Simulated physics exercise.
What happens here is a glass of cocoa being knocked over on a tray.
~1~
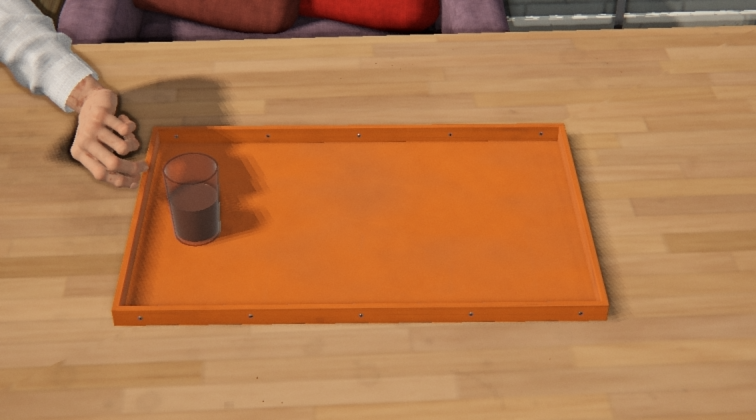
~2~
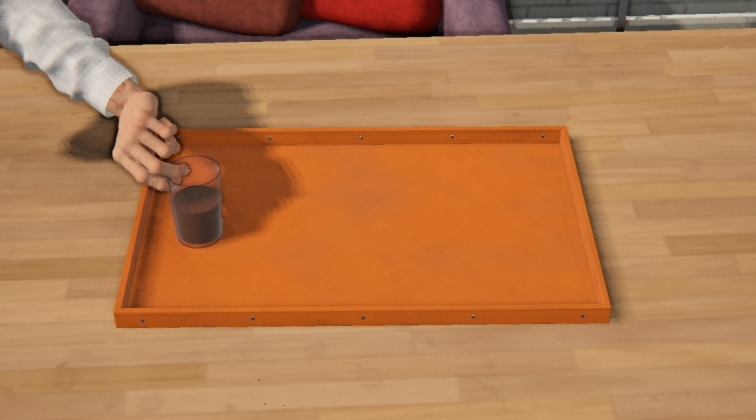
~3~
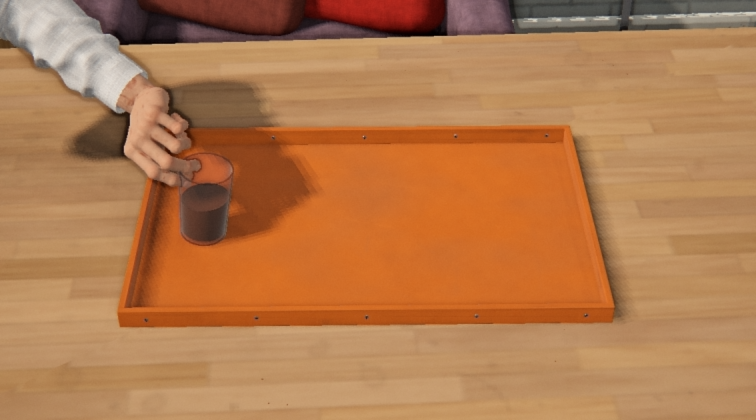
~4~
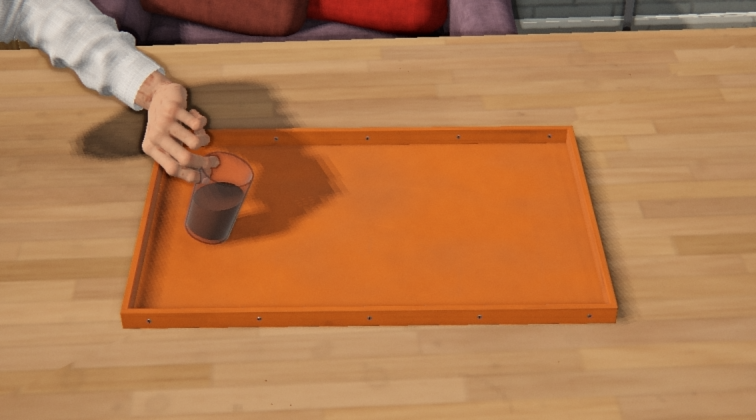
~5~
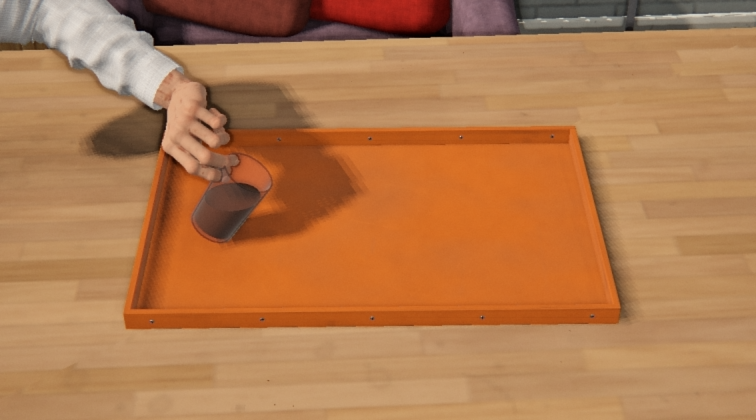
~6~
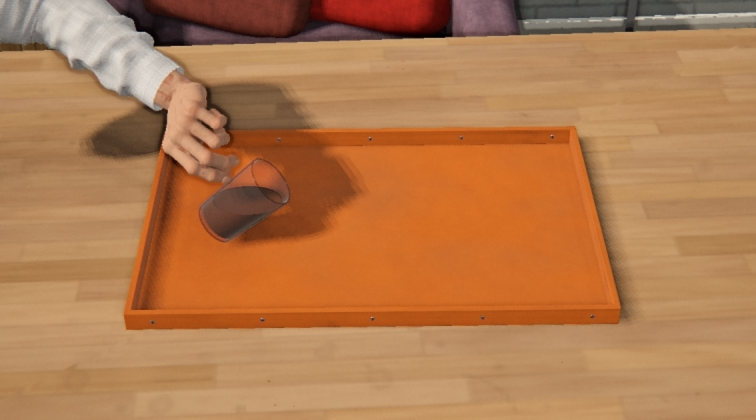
Glass of dark liquid standing on an orange tray, then tilting steeply to the right as a hand pushes its rim.
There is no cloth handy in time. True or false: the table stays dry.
True.
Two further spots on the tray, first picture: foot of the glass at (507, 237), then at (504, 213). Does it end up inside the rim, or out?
First it gets out on to the top, then it escapes from the tray.
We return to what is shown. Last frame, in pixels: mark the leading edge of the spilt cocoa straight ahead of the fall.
It gets to somewhere near (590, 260) in the last picture.
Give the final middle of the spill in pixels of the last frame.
Resting centre: Around (489, 245).
Next, the glass lies in the tray; the puddle covers about as much as a plate; the top is dry.
After that, the puddle covers about as much as a tray; the top is dry.
Finally, the puddle covers about as much as a tray; the top is dry.
